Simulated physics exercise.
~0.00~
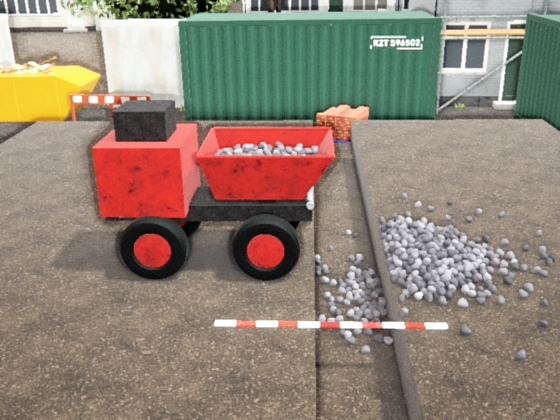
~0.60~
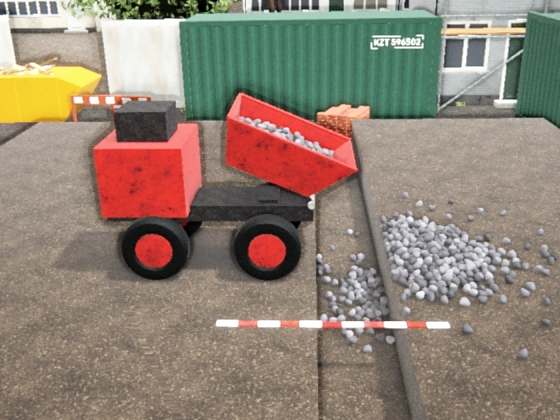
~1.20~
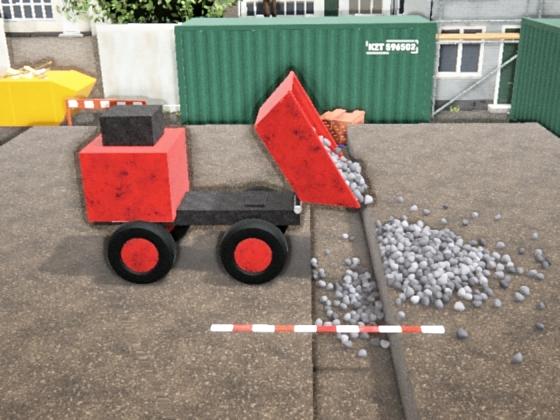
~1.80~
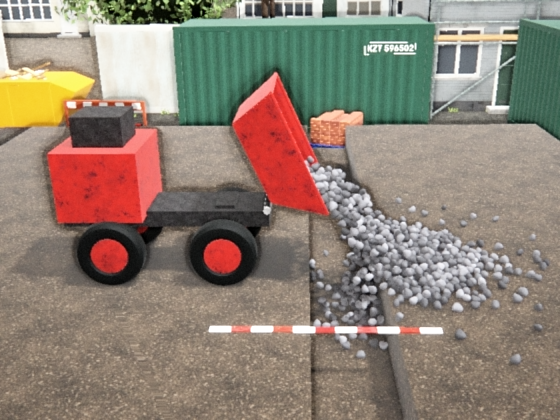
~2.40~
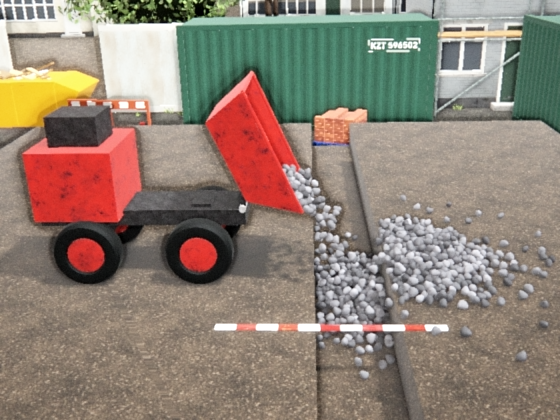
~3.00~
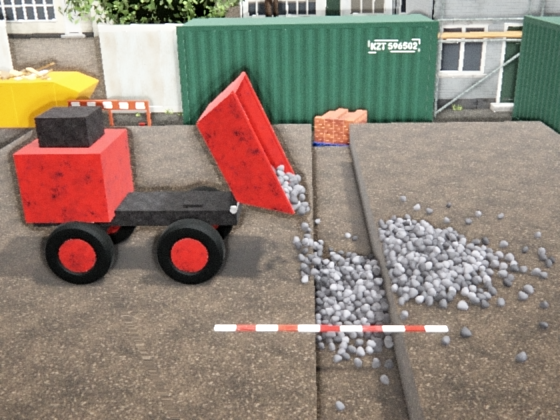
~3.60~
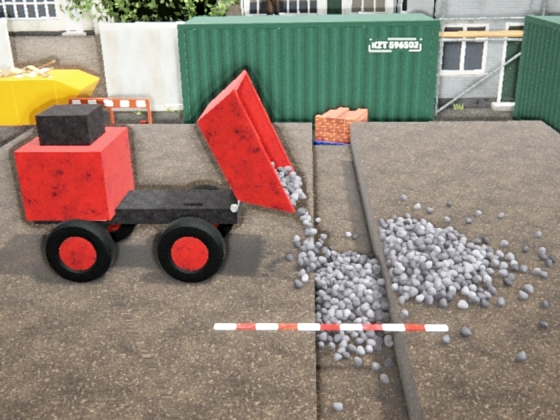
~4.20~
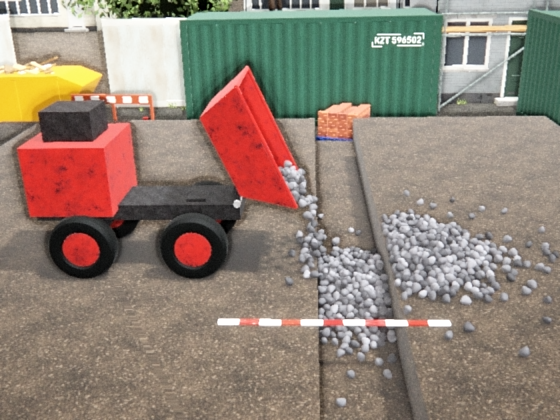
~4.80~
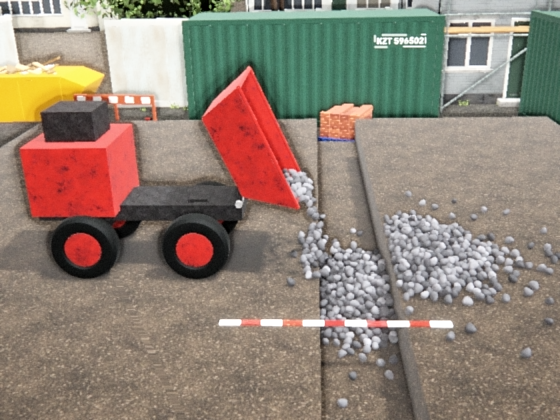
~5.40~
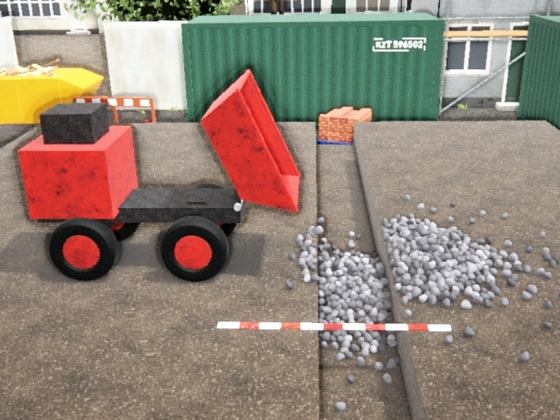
Red dumper tipping its skip and backing away to the left, pouring grey stones into a trench beside an earlier pile.
